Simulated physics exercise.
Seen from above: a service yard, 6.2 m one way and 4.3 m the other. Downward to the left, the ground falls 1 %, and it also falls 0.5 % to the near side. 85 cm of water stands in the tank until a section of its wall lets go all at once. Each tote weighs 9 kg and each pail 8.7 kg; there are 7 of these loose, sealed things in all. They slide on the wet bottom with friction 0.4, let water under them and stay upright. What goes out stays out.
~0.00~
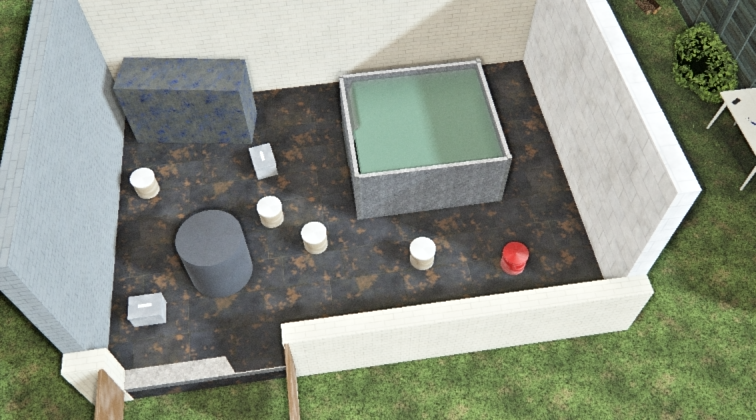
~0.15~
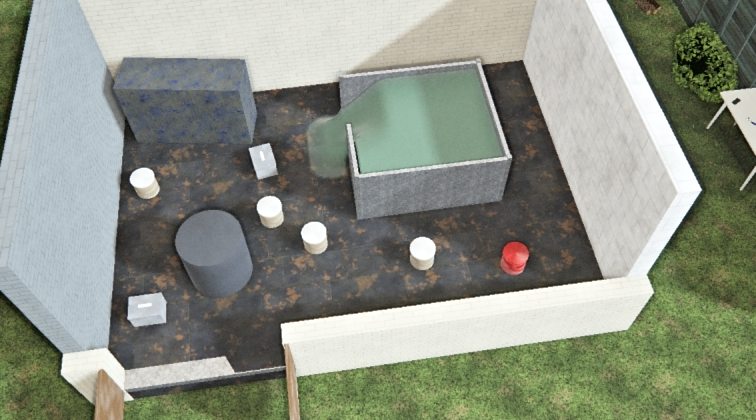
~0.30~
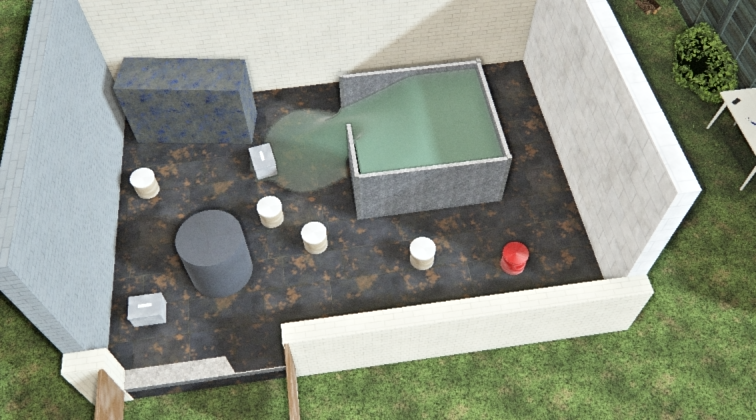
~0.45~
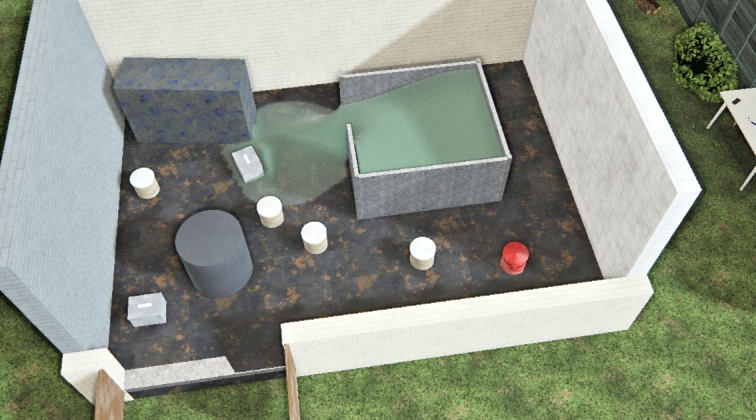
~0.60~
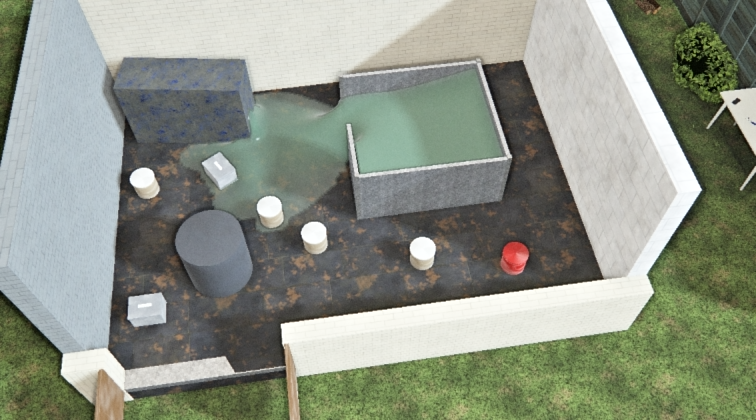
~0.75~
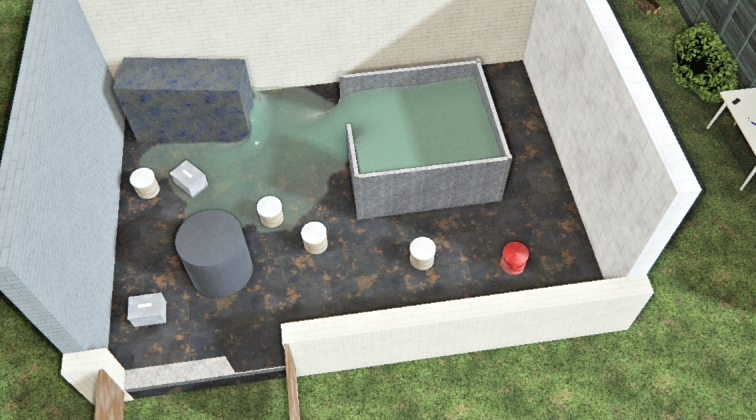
Service yard seen from above, greenish water pouring from a gap in a walled tank, spreading left and shifting a pale box.
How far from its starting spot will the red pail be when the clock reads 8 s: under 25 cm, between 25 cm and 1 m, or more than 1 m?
The red pail ends up under 25 cm from where it began.
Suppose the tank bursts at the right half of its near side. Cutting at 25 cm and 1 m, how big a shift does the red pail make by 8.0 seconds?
The red pail is swept away.
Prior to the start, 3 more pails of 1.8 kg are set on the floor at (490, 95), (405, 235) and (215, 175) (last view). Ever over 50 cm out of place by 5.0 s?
In the order listed: Across the line; behind the line; across the line.
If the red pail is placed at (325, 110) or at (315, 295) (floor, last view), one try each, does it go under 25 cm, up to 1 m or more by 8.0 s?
Run one, it gets swept far; run two, it remains planted.
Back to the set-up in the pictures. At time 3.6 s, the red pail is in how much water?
Close to 0 centimetres.
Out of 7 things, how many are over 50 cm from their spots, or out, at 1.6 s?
1 in all.
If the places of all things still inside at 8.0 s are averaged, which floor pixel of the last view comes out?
At about (375, 283).
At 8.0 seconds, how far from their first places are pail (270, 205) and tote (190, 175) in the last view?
140 cm and 300 cm, respectively.
After 1.6 s the red pail is near (516, 253), 0.0 m from its start, aground; 0 of 7 are out; 2 afloat.
After 3.6 s the red pail is near (516, 253), 0.0 m from its start, aground; 2 of 7 are out; 0 afloat.
After 5.6 s the red pail is near (516, 253), 0.0 m from its start, aground; 2 of 7 are out; 0 afloat.
After 8.0 s the red pail is near (516, 253), 0.0 m from its start, aground; 2 of 7 are out; 0 afloat.
